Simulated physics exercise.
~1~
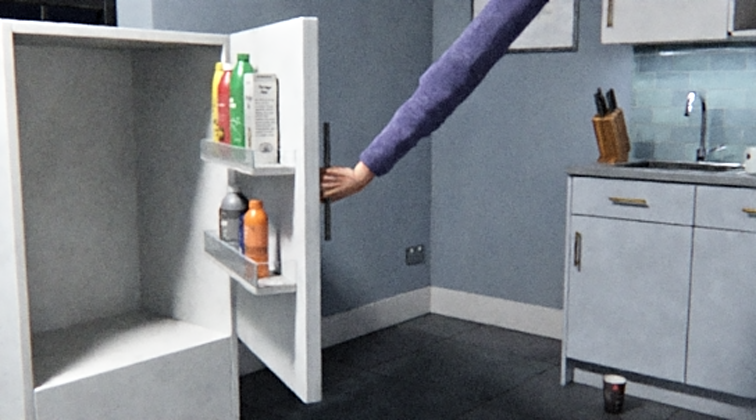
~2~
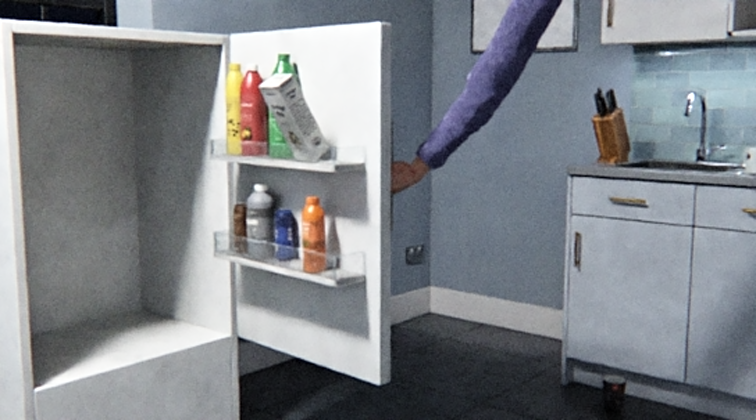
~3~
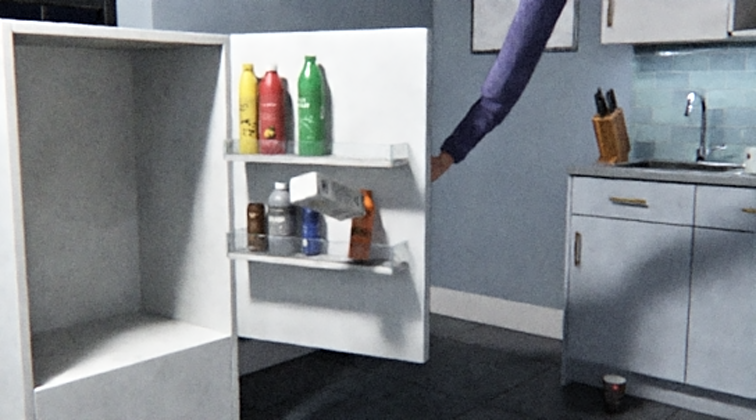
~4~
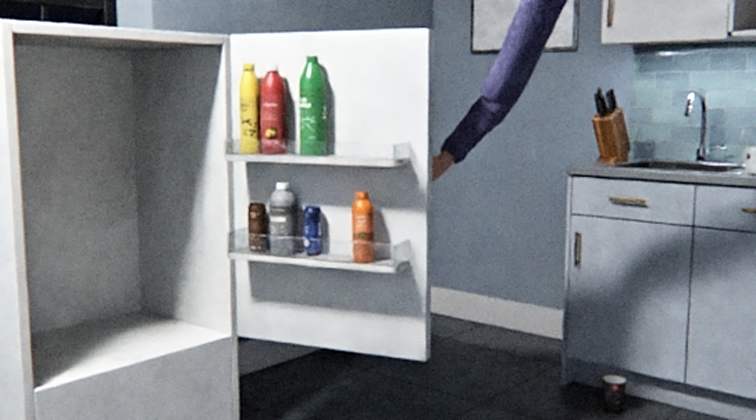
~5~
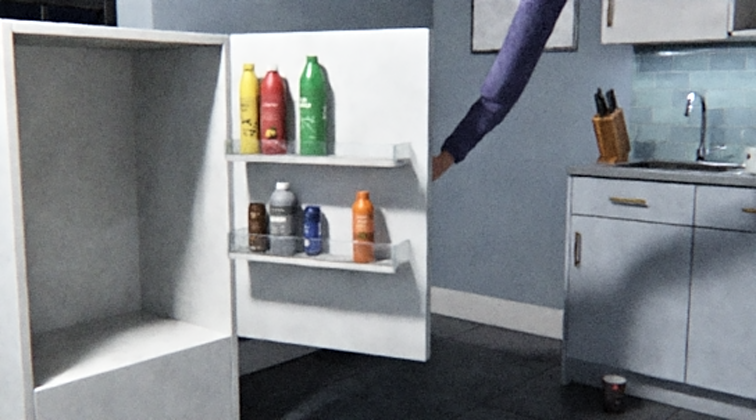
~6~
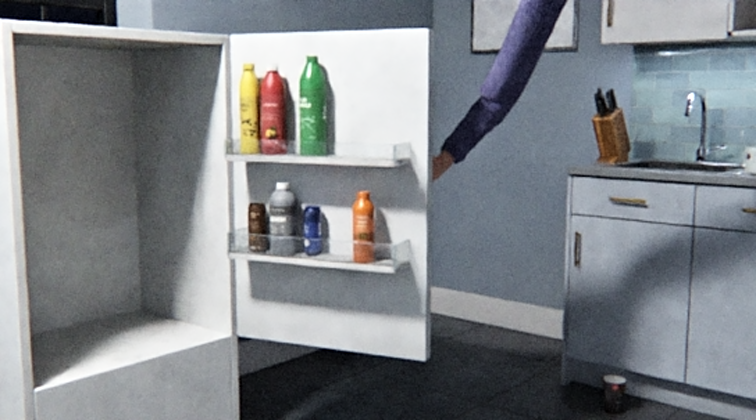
A hand in a purple sleeve swung a fridge door wide open, and the white carton on the upper rack tipped over the rail and dropped past the lower one out of sight, while the seven bottles and cans ended upright on the racks.
